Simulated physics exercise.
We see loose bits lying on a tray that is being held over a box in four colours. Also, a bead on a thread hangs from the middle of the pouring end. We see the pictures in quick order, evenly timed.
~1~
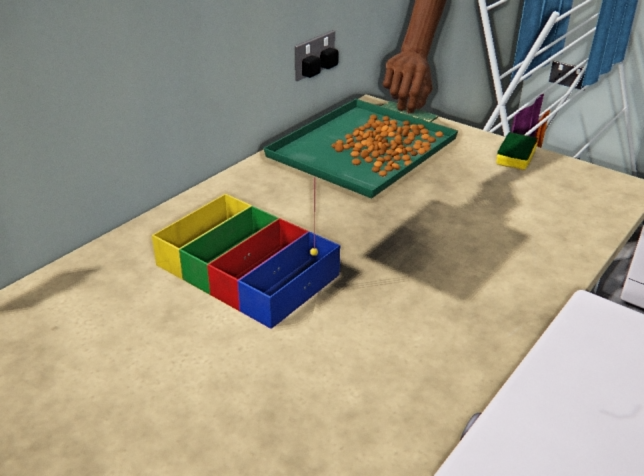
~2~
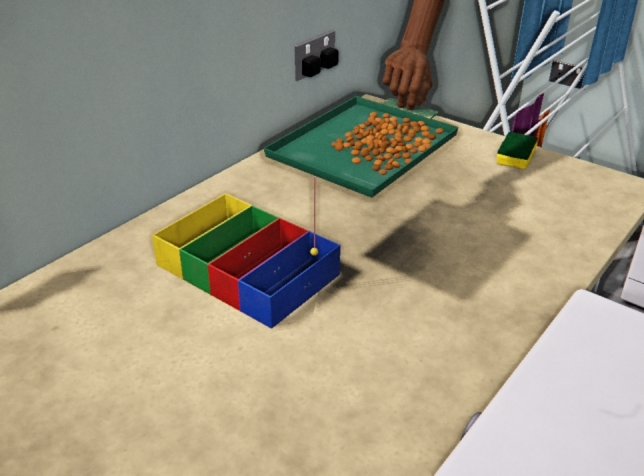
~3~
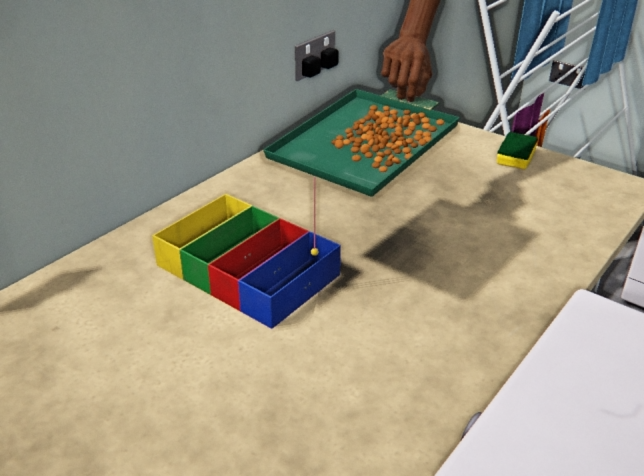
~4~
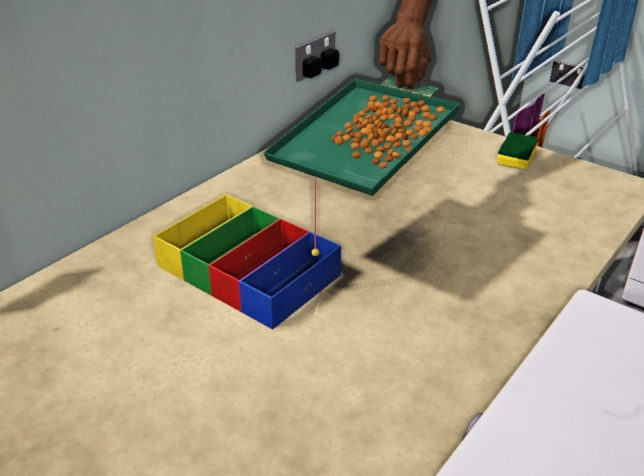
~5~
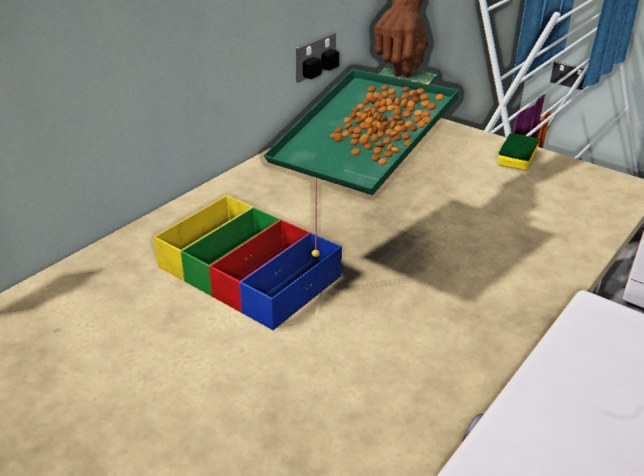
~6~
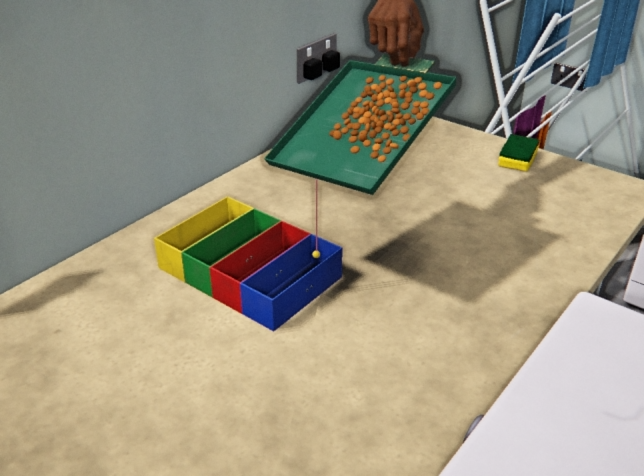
A hand tilts a green tray of small orange-brown bits above a mottled beige worktop against a grey wall, seen from above at an angle. Below it sits a box with yellow, green, red and blue compartments, and a yellow bead hangs on a thread over the blue one. The hand raises the tray's far end, the bits shift slightly, and the camera stays practically still.
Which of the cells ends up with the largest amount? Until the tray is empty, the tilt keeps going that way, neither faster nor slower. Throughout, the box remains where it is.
The red cell ends up with the largest amount.
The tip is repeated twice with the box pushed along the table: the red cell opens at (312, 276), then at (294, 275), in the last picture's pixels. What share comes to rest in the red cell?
First placement: Some 20 %; second placement: Some 30 %.
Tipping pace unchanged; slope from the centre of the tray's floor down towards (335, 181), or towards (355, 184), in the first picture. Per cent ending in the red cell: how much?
The first try gives close to 0 per cent, the second close to 0 per cent.
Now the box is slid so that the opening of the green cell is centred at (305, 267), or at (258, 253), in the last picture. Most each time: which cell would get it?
Try one: Yellow; try two: The cell in green.
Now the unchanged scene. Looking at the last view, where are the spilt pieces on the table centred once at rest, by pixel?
Middle in the last view: Roughly (311, 339).
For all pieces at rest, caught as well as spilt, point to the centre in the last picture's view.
Somewhere close to (260, 292) in the last picture.
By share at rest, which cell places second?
The runner-up is the cell in blue.
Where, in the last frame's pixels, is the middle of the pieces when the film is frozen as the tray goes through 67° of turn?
I'd put the middle of the pieces at roughly (295, 169).
Soon after the last picture, tray tipped steeply; most on the tray; about a quarter falling or outside the box.
A little later, tray tipped past a quarter turn; about a quarter on the tray; about a third in the red cell; about a quarter in the blue cell; a stray few in the green cell; about a quarter falling or outside the box.
Later still, tray tipped past a quarter turn; about half in the red cell; about a third in the blue cell; a stray few in the green cell; about a quarter falling or outside the box.
At rest, tray tipped past a quarter turn; about half in the red cell; about a third in the blue cell; a stray few in the green cell; none in the yellow cell; about a quarter outside the box.
